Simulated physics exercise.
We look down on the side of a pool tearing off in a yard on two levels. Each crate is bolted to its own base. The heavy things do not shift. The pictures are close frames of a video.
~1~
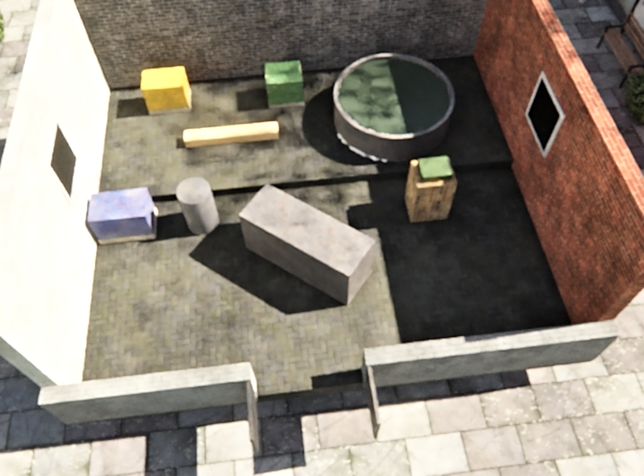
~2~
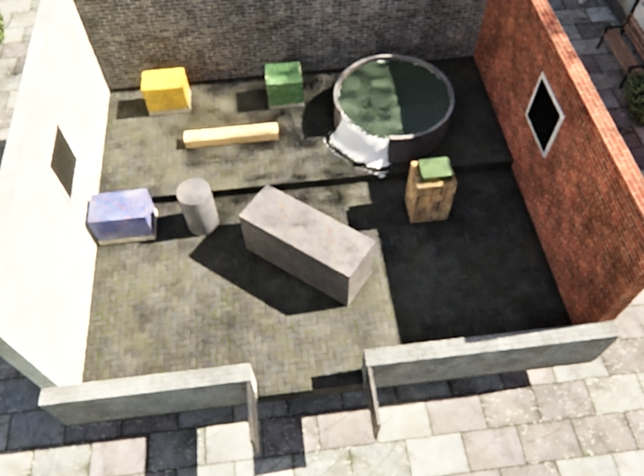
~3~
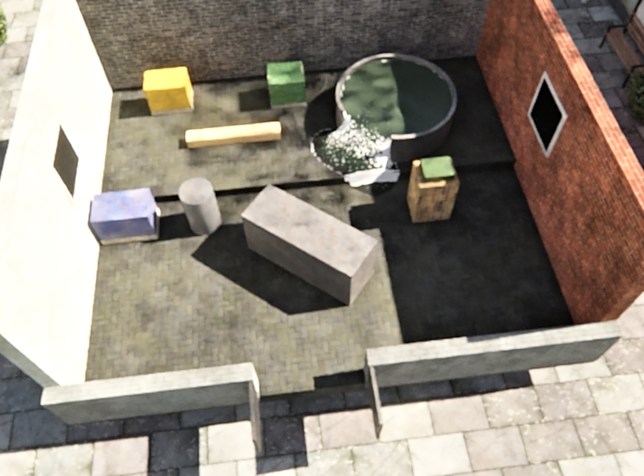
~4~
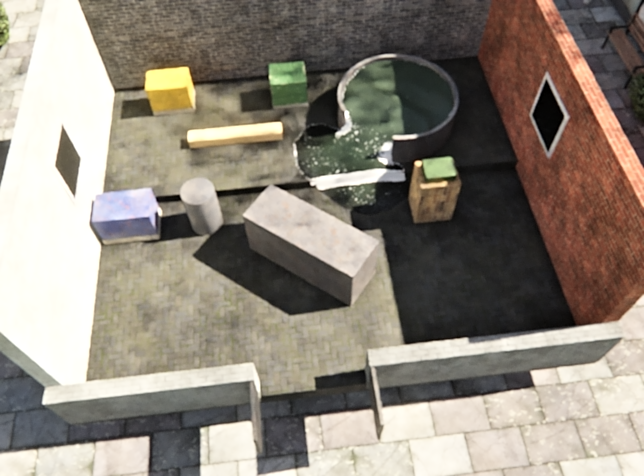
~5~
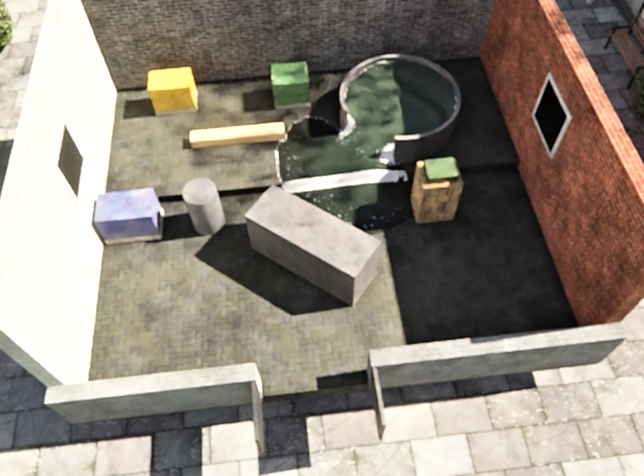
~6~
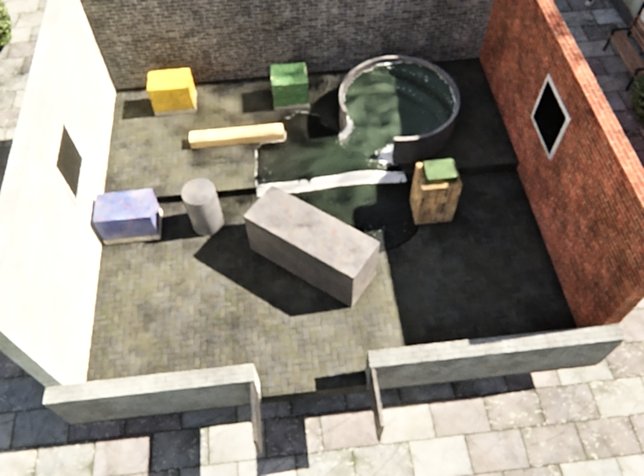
In a walled yard on two levels, a round pool of dark green water stands whole and still among coloured boxes and a long grey block. Its near-left side tears open and water pours through the gap in a foaming rush, then spreads left and forward across the paving to the block.
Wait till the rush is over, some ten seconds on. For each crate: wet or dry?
The green crate stays dry; the blue crate gets wet; the yellow crate stays dry.
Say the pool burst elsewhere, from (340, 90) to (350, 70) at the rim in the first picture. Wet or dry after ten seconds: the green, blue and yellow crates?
One by one: Green crate ends up wet; blue crate is soaked; yellow crate is wetted.
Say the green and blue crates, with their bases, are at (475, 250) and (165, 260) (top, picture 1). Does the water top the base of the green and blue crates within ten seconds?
One by one: Green crate ends up wet; blue crate keeps dry.
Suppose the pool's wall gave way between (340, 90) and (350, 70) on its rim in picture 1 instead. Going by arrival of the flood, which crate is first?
That is the green crate.
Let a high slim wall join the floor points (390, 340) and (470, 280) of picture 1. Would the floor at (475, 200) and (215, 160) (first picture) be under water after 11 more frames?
In turn: Dry, flooded.
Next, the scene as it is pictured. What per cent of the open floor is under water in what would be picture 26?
Some 50 per cent.
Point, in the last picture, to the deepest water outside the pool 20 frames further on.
Near (116, 212).
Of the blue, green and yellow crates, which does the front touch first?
I say the one in green.
A moment on, water covers 20 % of the floor; the green crate water round its plinth, the blue crate not reached, the yellow crate not reached.
Next, water covers 30 % of the floor; the green crate water round its plinth, the blue crate water round its plinth, the yellow crate not reached.
Then, water covers 50 % of the floor; the green crate water round its plinth, the blue crate water round its plinth, the yellow crate not reached.
Later, water covers 65 % of the floor; the green crate water round its plinth, the blue crate water round its plinth, the yellow crate water round its plinth.
In the end, water covers 75 % of the floor; the green crate stayed above the water, the blue crate was topped, the yellow crate stayed above the water.
